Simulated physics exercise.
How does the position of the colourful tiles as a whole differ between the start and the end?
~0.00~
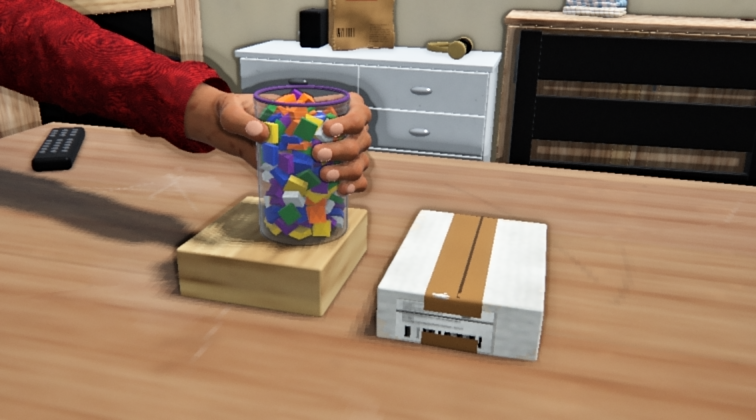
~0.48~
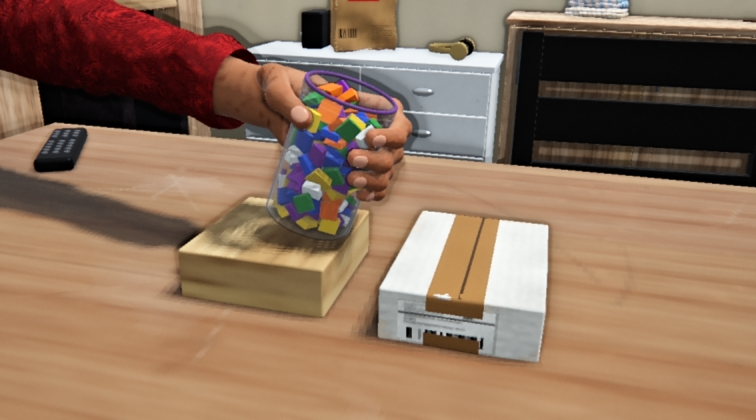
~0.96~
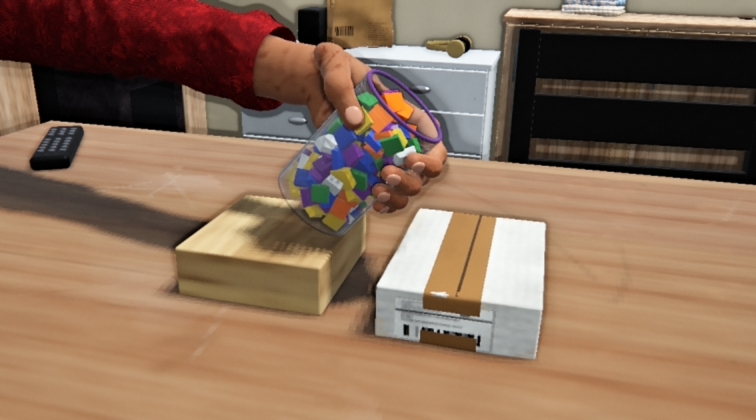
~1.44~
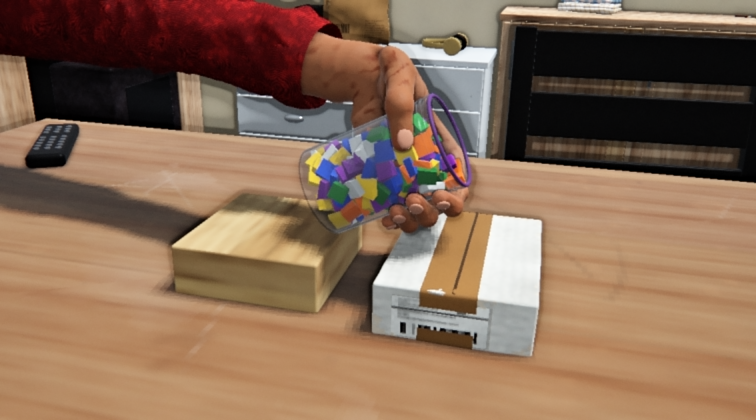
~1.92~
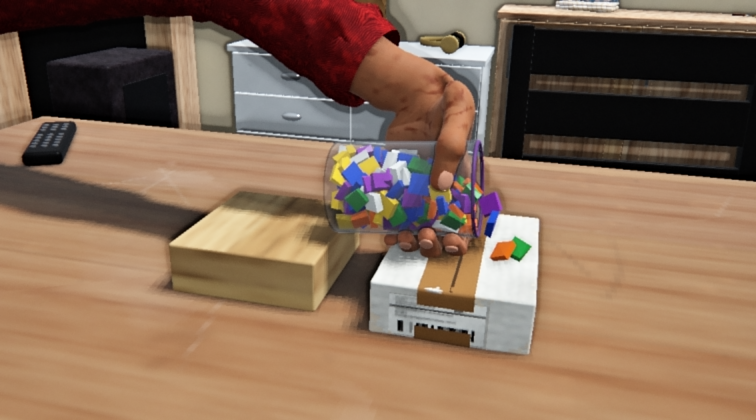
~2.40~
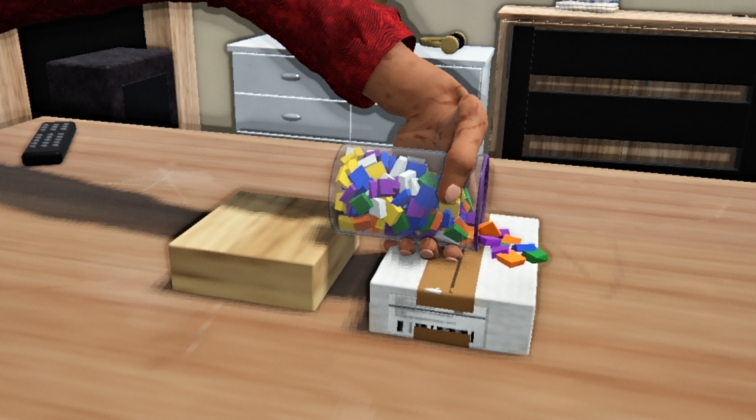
At the start the tiles are gathered in the upright jar above the wooden block. By the end they are further right and a little lower, mostly in the sideways jar with a few spilled on the white box.
